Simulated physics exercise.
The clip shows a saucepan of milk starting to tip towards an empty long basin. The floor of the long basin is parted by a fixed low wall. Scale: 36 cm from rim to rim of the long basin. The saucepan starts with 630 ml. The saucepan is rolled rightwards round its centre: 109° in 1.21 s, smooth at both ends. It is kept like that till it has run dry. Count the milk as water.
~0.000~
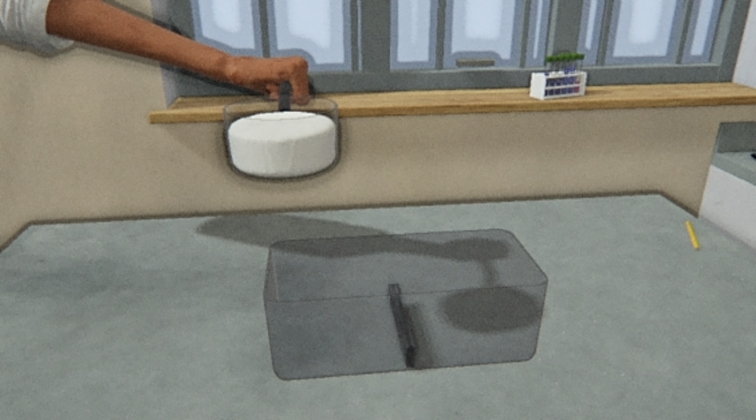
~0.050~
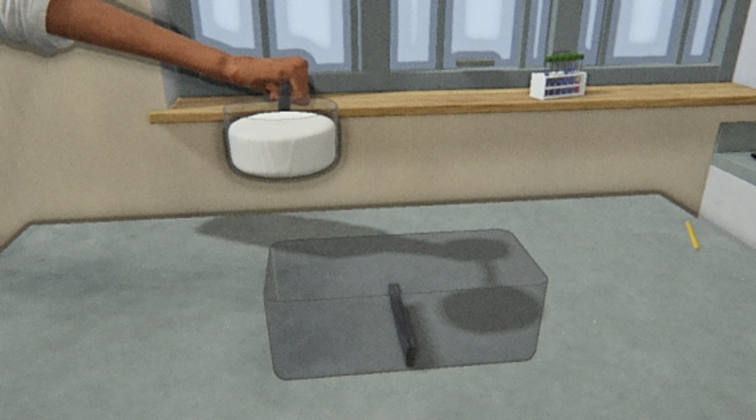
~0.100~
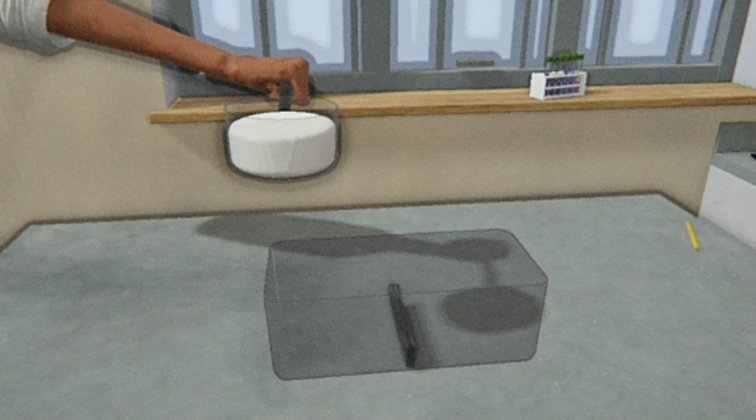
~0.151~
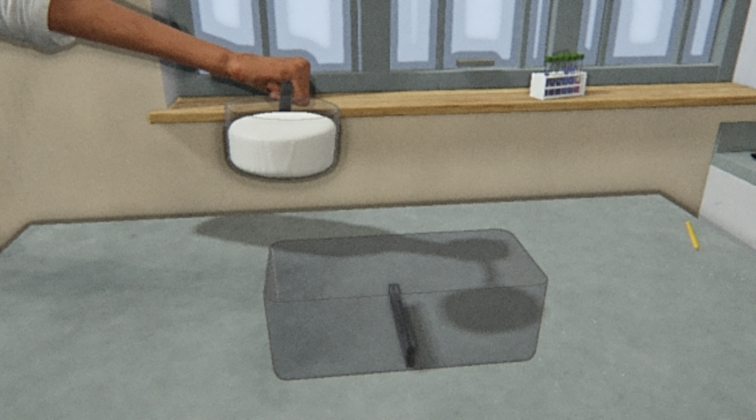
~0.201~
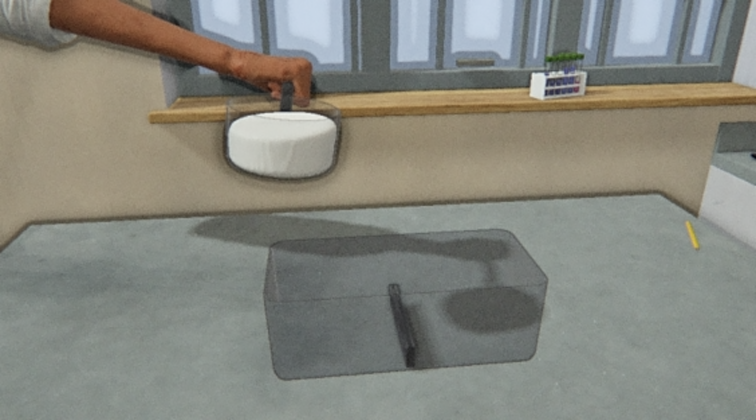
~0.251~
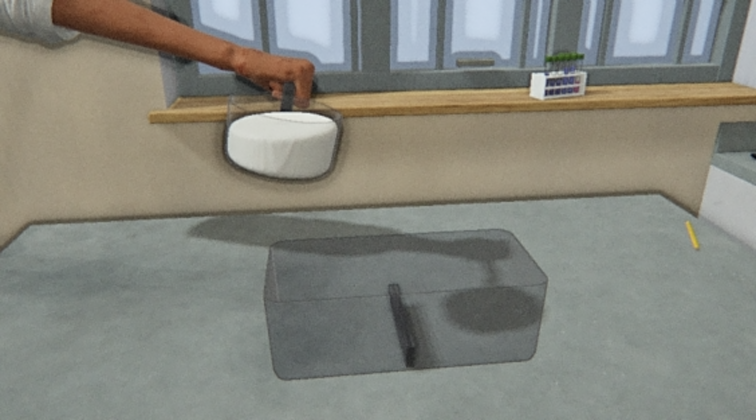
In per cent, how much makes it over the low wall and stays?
Roughly 44 per cent is past the wall.
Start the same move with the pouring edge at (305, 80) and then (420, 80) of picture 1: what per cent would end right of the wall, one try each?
First 10, then 95 per cent.
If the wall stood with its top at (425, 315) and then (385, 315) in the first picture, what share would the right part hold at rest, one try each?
In turn about 10 and 65 per cent.
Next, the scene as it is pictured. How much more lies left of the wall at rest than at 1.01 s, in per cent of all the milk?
Some 22 per cent.
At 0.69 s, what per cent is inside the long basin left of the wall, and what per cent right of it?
Near 5 on the left, 0 on the right.
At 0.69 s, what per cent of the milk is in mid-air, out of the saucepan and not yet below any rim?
Some 32 per cent.
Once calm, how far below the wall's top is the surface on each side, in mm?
Left about 22 mm, right about 24 mm.
After 0.69 s the tilt is 66° and 62 per cent is still to pour, 5 is left of the wall and 0 right of it.
After 1.01 s the tilt is 102° and 10 per cent is still to pour, 32 is left of the wall and 42 right of it.
After 1.35 s the tilt is 109° and 0 per cent is still to pour, 54 is left of the wall and 44 right of it.
After 1.71 s the tilt is 109° and 0 per cent is still to pour, 54 is left of the wall and 44 right of it.
In the end 54 per cent lies left of the wall, 44 right of it and 1 outside.
